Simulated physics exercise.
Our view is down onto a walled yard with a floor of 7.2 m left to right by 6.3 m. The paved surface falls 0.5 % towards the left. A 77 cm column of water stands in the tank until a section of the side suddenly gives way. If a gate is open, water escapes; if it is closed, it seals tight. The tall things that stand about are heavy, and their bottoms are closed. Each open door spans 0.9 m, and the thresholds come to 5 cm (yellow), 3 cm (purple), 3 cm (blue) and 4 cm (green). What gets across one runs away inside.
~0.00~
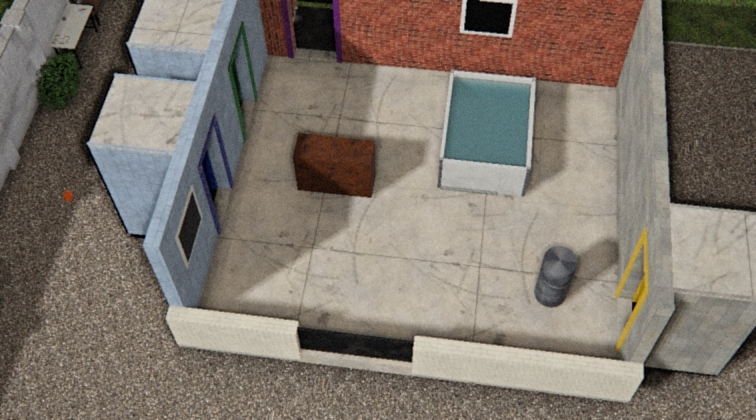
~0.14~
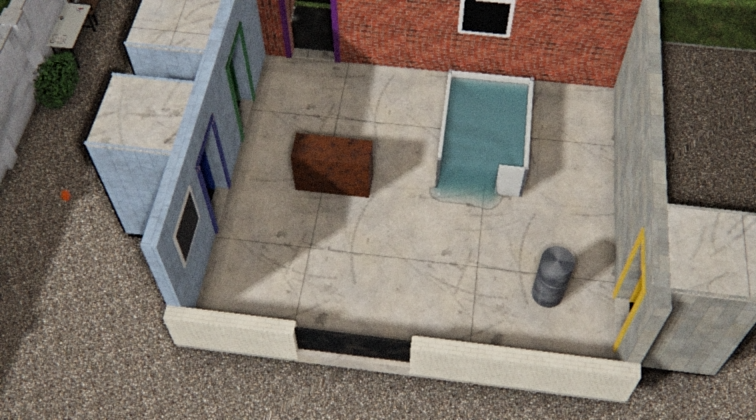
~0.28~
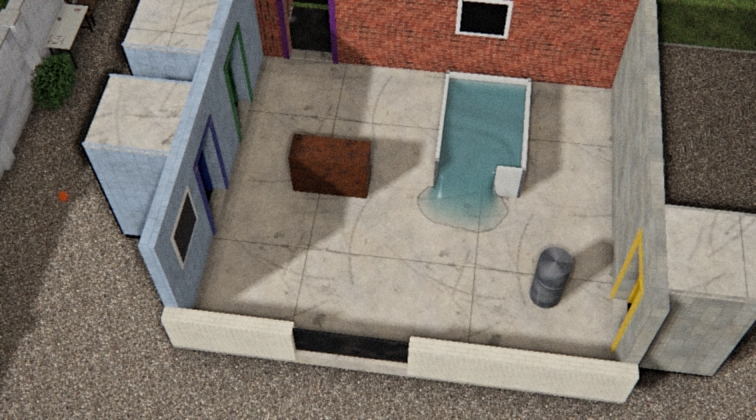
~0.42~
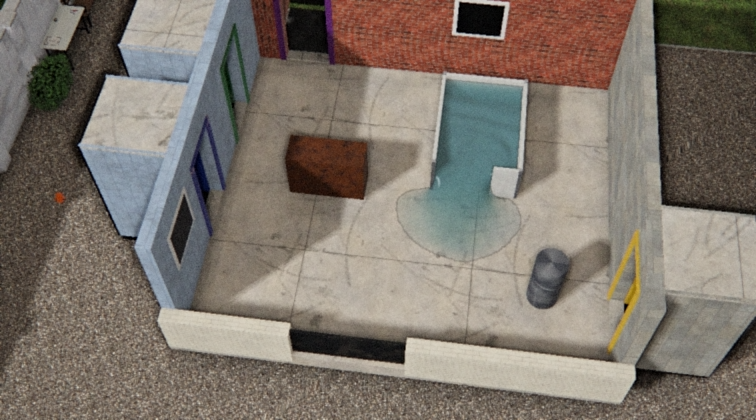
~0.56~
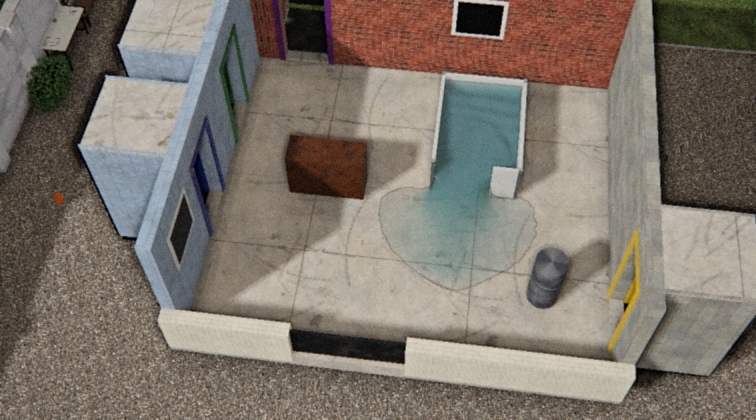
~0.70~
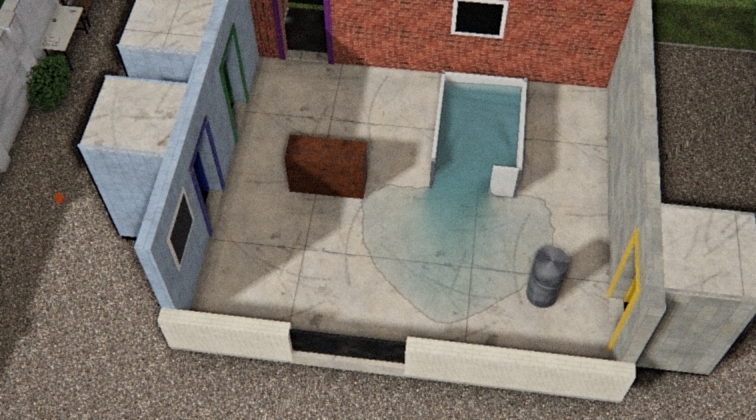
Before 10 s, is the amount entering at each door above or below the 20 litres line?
Result: Yellow door: Tops it; purple door: Tops it; blue door: Tops it; green door: Fails to top it.
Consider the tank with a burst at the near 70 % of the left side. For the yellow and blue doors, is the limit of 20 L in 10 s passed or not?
Yellow short, blue beyond.
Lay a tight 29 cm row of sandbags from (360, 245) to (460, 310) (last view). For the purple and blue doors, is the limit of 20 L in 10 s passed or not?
At the purple door the limit is not reached, and at the blue door it is exceeded.
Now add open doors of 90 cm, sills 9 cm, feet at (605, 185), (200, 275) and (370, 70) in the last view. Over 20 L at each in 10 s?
Door 1: Lower; door 2: Higher; door 3: Lower.
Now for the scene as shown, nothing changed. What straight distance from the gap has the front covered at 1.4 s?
I'd say close to 4.0 m.
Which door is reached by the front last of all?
Lab note: Last arrival at the purple door.
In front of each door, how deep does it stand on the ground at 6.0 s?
You'd get yellow at 10 cm, purple at 7 cm, blue at 7 cm, and green at 4 cm.
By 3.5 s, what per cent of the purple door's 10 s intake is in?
0 per cent, roughly.
After 1.4 s water covers 30 % of the floor and is deepest (36 cm) near (455, 198); yellow door not reached, purple door not reached, blue door not reached, green door not reached.
After 2.2 s water covers 40 % of the floor and is deepest (32 cm) near (428, 358); yellow door 4 cm at the sill, 0 L in, purple door not reached, blue door not reached, green door not reached.
After 3.5 s water covers 45 % of the floor and is deepest (30 cm) near (186, 329); yellow door 13 cm at the sill, 24 L in, purple door not reached, blue door 5 cm at the sill, 0 L in, green door not reached.
After 6.0 s water covers 80 % of the floor and is deepest (14 cm) near (186, 329); yellow door 10 cm at the sill, 83 L in, purple door 7 cm at the sill, 2 L in, blue door 7 cm at the sill, 20 L in, green door 4 cm at the sill, 0 L in.
After 10.0 s water covers 95 % of the floor and is deepest (10 cm) near (255, 75); yellow door 4 cm at the sill, 104 L in, purple door 9 cm at the sill, 90 L in, blue door 6 cm at the sill, 55 L in, green door 5 cm at the sill, 3 L in.
